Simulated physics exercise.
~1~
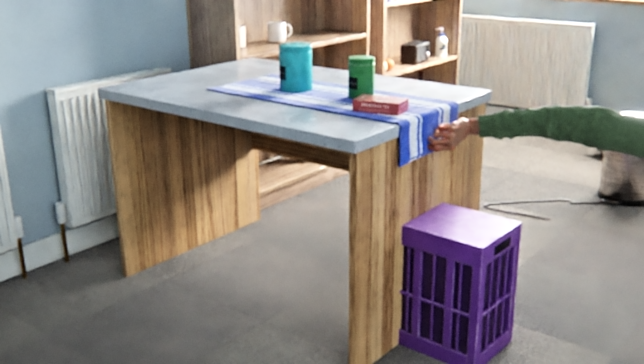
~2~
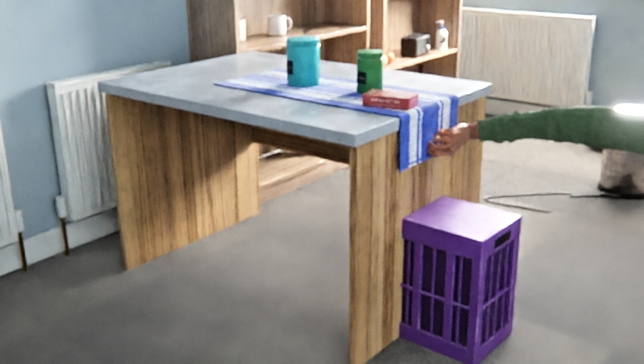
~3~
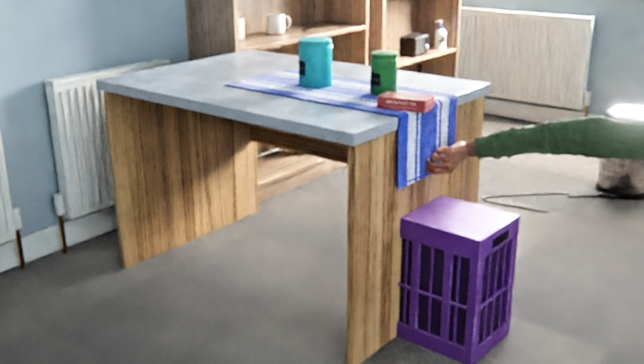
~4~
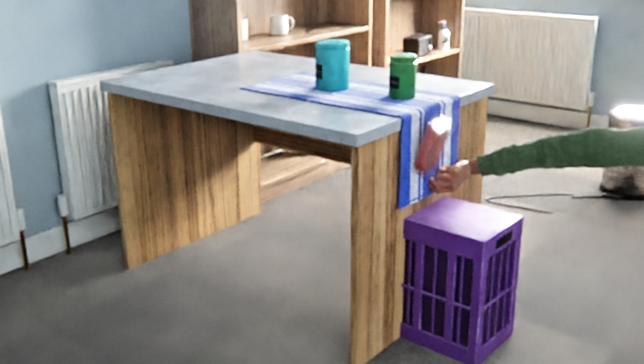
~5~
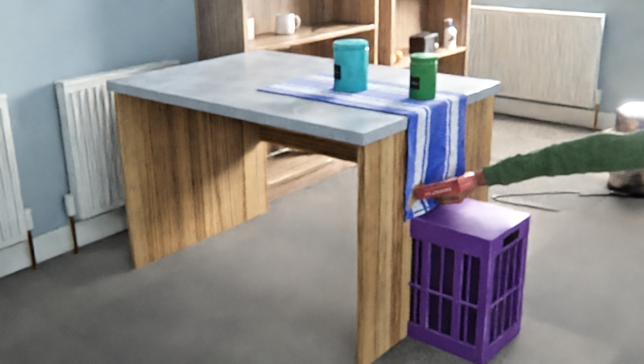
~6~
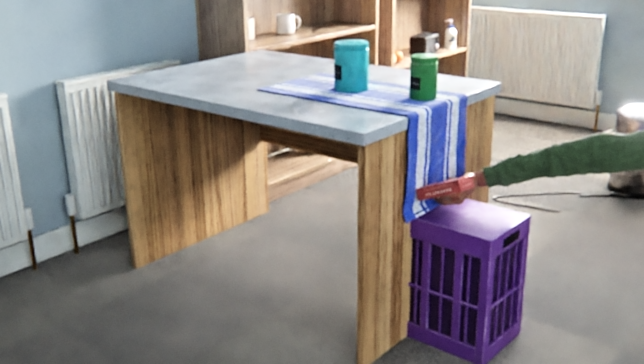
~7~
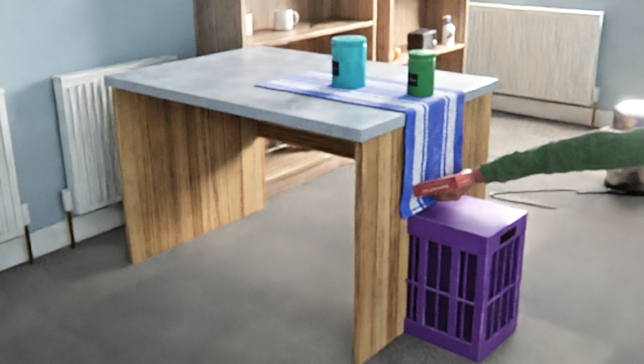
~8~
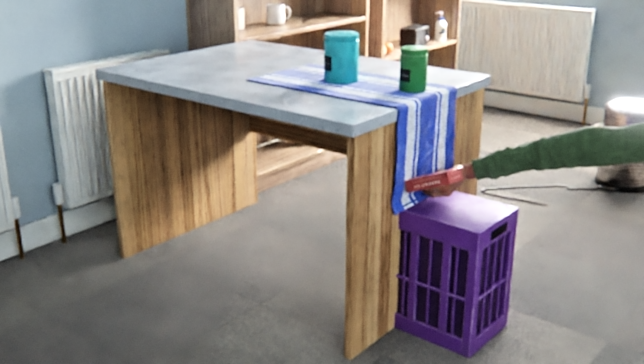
On a desk, a hand drags a towel down, tipping a red packet off the end.
